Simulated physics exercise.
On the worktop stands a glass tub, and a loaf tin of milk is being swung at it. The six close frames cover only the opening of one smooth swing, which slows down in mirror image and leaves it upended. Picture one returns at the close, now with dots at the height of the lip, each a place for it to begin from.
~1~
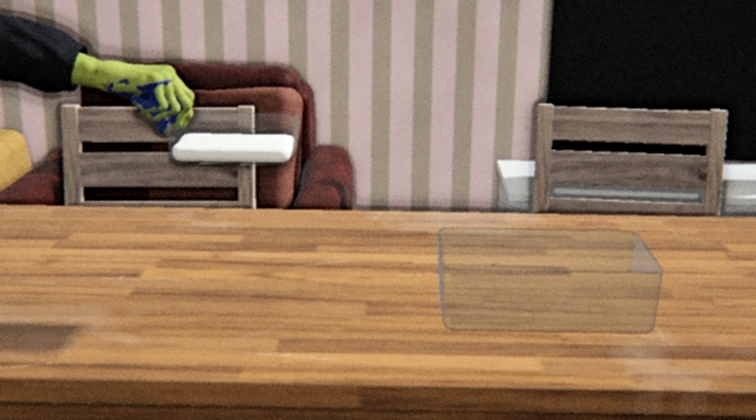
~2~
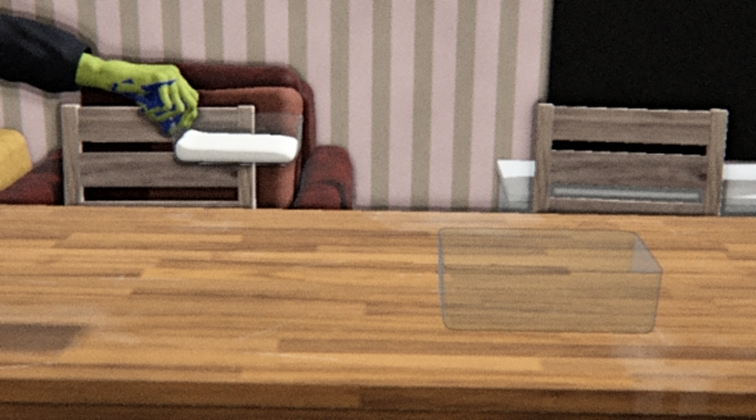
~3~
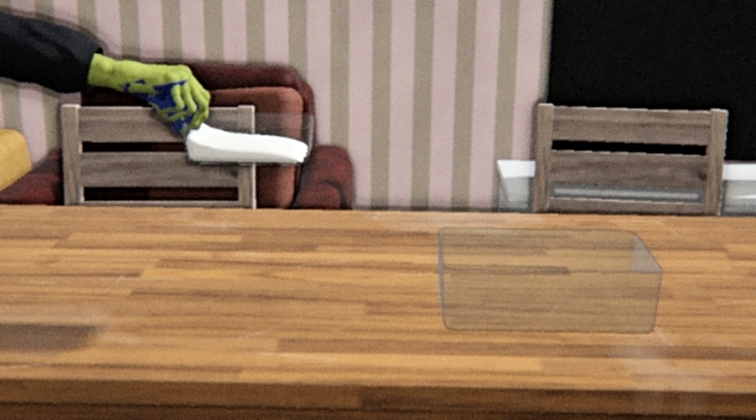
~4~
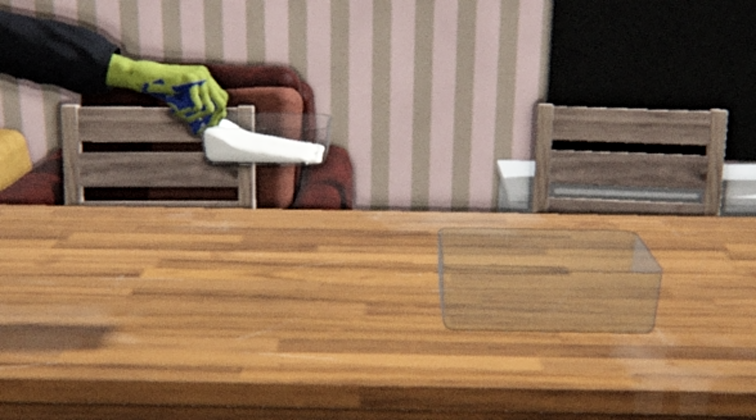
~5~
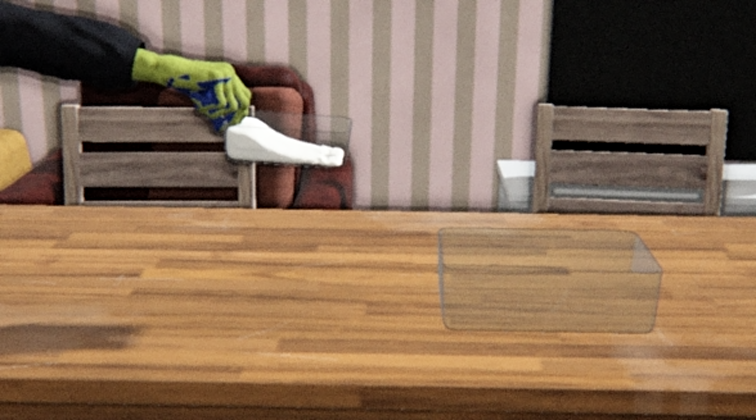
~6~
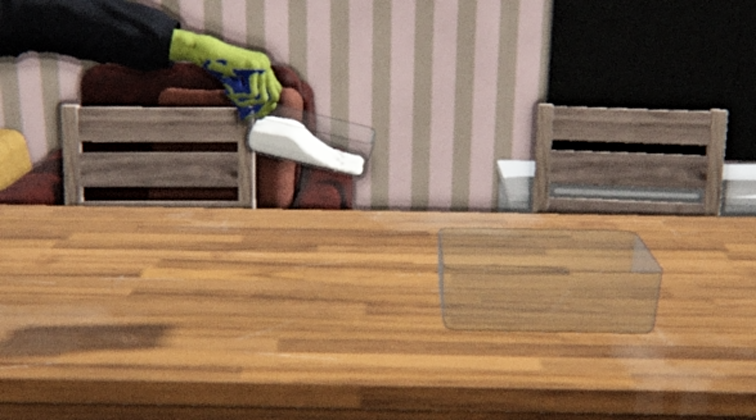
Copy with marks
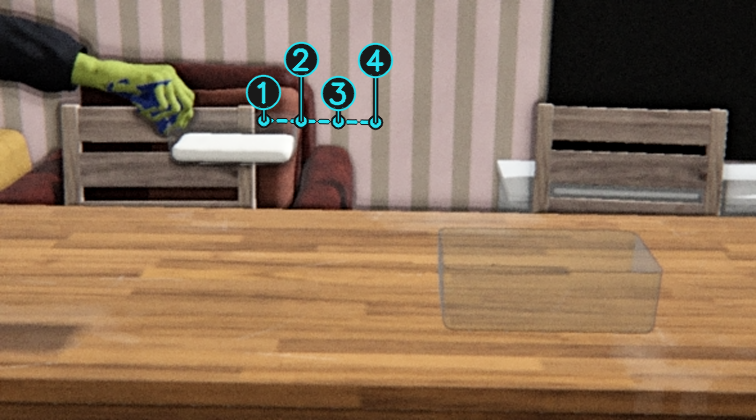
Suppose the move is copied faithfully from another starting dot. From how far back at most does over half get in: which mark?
Spot 1 just does it.
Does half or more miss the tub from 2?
No, not at all.
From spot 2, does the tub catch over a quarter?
Yes, clearly.
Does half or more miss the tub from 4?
No.
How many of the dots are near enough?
All of the four.
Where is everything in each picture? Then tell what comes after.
Upright, lip at (294, 121); tub from (442, 328) to (654, 332); nothing has left yet, in the first frame.
Upright, lip at (298, 121); nothing has left yet, in the second frame.
Upright, lip at (310, 121); nothing has left yet, in the third frame.
Upright, lip at (327, 121); nothing has left yet, in the fourth frame.
Tipped about 3°, lip at (349, 124); nothing has left yet, in the fifth frame.
Tipped about 13°, lip at (373, 135); nothing has left yet, in the sixth frame.
On the marked copy, 1 at (263, 120); 2 at (301, 121); 3 at (338, 121); 4 at (375, 122).
With 1, about 65 % lands in the tub, 29 % falls short and 6 % goes beside or beyond.
With 2, about 76 % lands in the tub, 19 % falls short and 5 % goes beside or beyond.
With 3, about 77 % lands in the tub, 16 % falls short and 6 % goes beside or beyond.
With 4, about 87 % lands in the tub, 1 % falls short and 12 % goes beside or beyond.
